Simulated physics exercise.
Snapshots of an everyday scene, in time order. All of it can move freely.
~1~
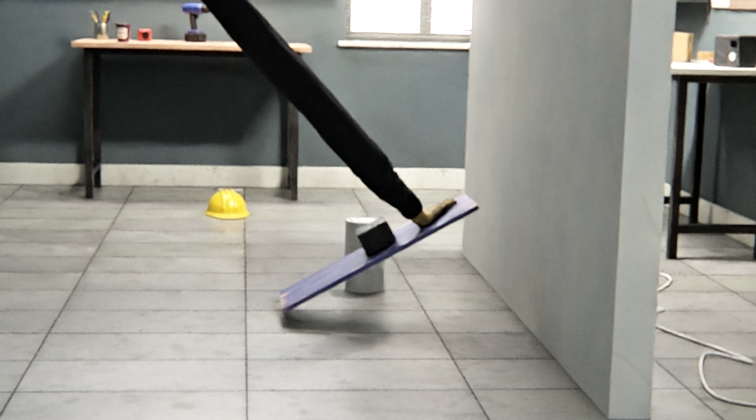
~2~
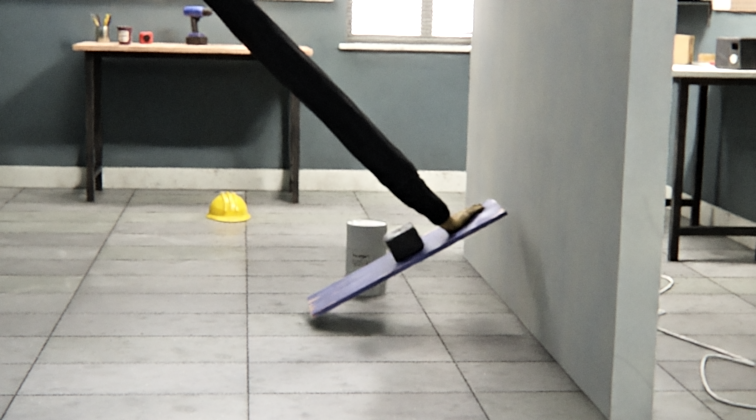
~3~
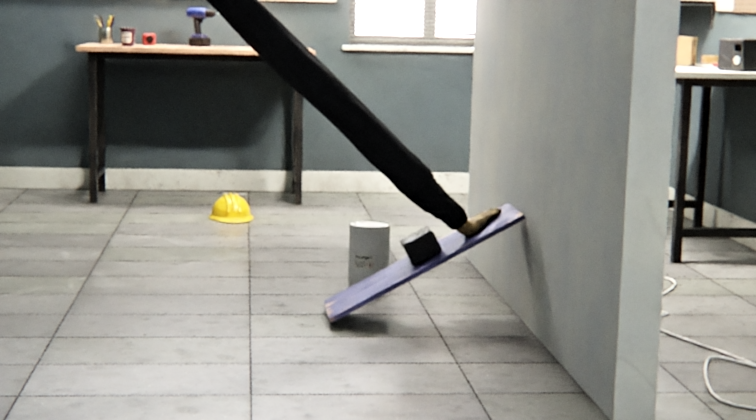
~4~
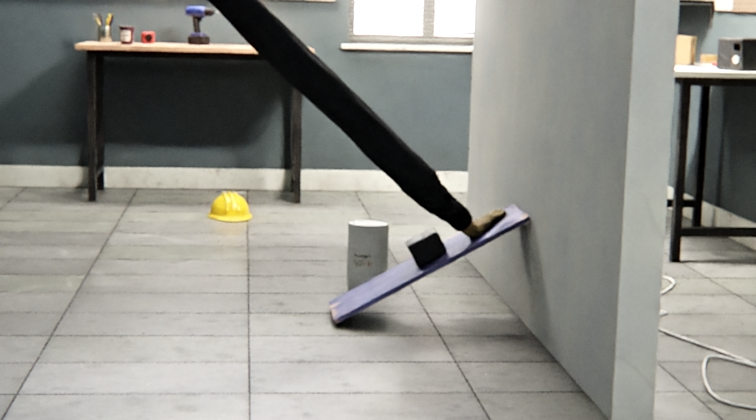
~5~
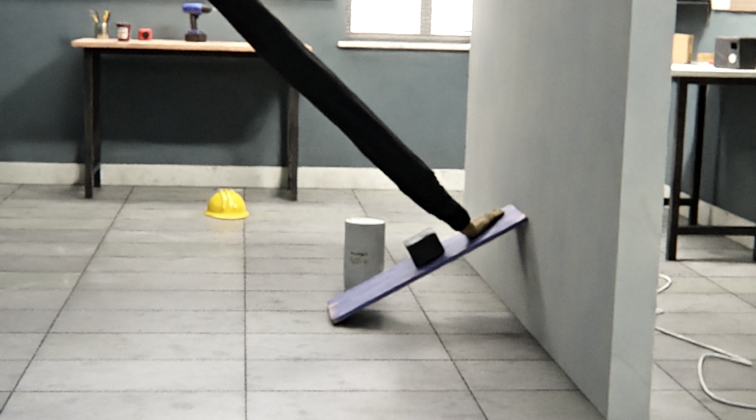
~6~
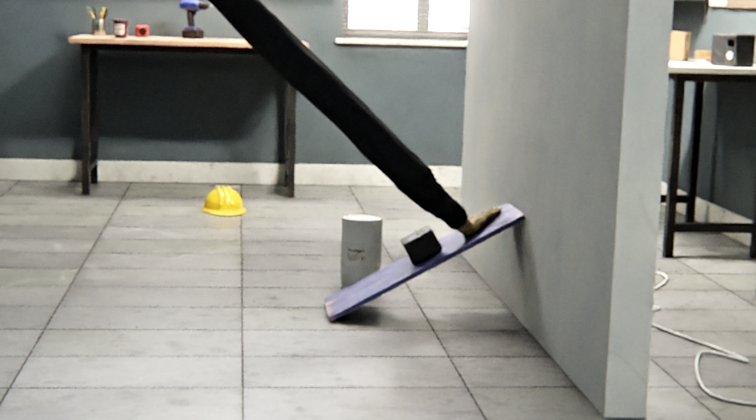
The clip opens with a dark-sleeved arm holding a tilted blue board, a small dark block resting on it, in front of a white canister. The hand moves the board rightward to the grey wall, its lower end near the floor. Then hand, board and block stay almost still.
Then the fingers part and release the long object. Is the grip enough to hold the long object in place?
No.
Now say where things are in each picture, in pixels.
The first picture shows not yet at the wall; blue board (377, 252); white canister (365, 254).
The second picture shows not yet at the wall; blue board (405, 257); white canister (366, 257).
The third picture shows not yet at the wall; blue board (422, 261); white canister (369, 258).
The fourth picture shows not yet at the wall; blue board (427, 262); white canister (368, 257).
The fifth picture shows propped up under the hand; blue board (425, 262); white canister (365, 255).
The sixth picture shows propped up under the hand; blue board (422, 260); white canister (362, 251).
Then, 0.60 s past the last view, blue board sunk by 29° near (406, 312).
Then, 1.00 s past the last view, blue board sunk by 30° near (406, 305).
Finally, moved from the start, blue board; white canister still in place. Final places as the last picture's camera would see them, blue board near (405, 311). The board slides down.
